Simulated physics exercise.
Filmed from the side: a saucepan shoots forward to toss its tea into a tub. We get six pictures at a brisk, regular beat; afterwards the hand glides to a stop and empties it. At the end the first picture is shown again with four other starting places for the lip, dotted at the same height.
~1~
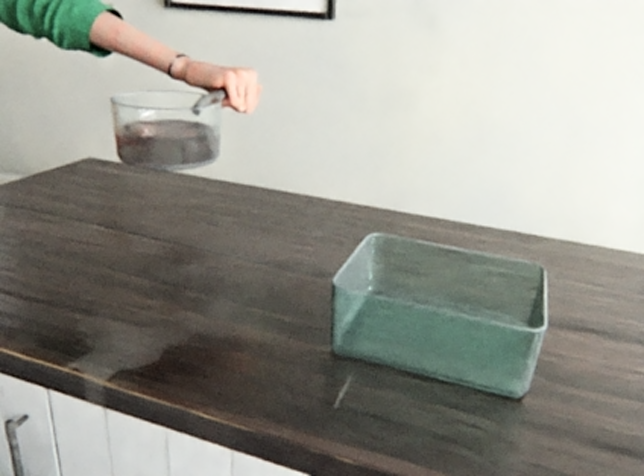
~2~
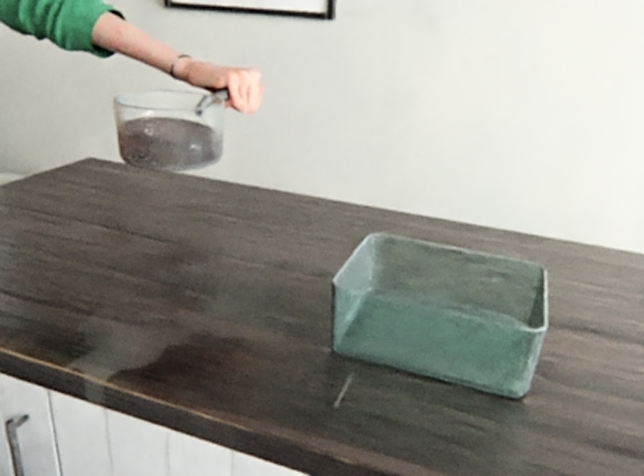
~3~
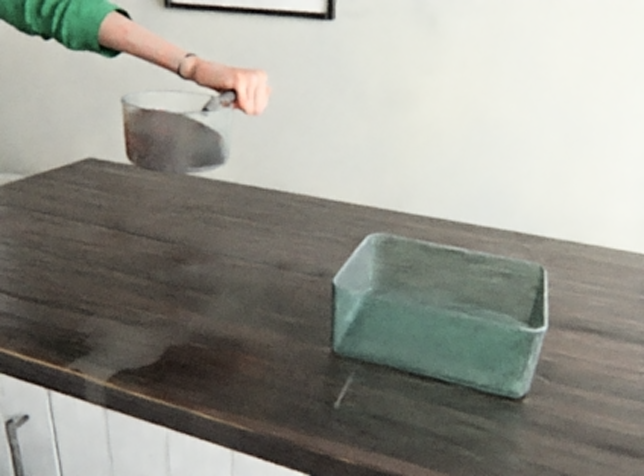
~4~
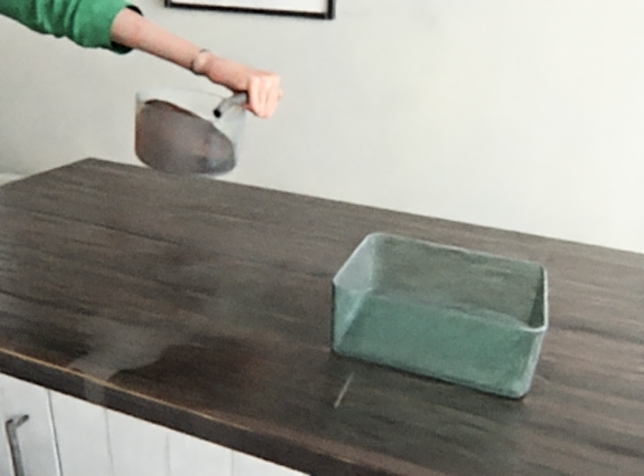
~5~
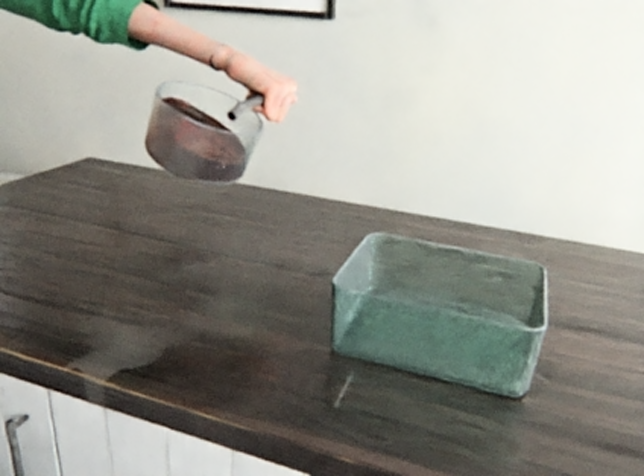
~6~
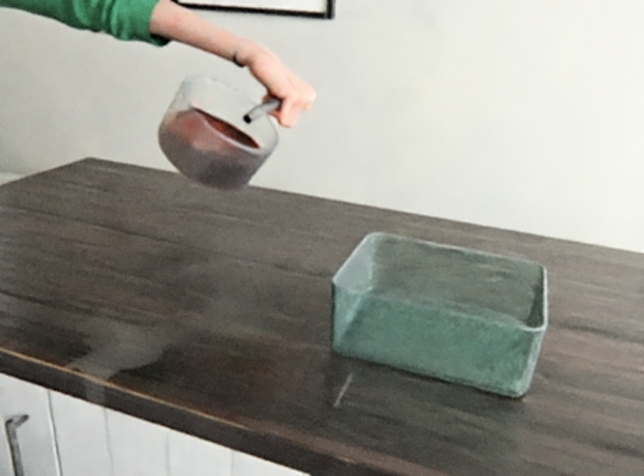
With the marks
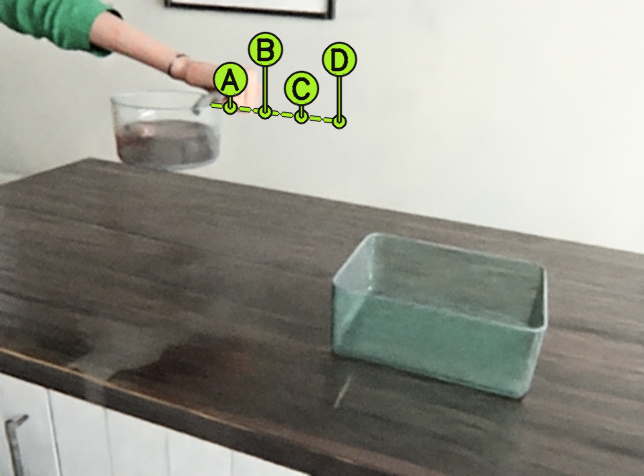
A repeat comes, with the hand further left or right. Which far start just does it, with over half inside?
A.
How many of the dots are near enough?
All four.
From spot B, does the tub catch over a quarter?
Yes.
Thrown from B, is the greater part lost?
No.
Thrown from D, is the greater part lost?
No, not at all.
On the marked copy, A at (230, 107); B at (265, 111); C at (301, 116); D at (339, 121).
For spot A, about 62 % lands in the tub, 27 % falls short and 11 % goes beside or beyond.
For spot B, about 78 % lands in the tub, 8 % falls short and 14 % goes beside or beyond.
For spot C, about 90 % lands in the tub, 7 % falls short and 3 % goes beside or beyond.
For spot D, about 85 % lands in the tub, 4 % falls short and 11 % goes beside or beyond.
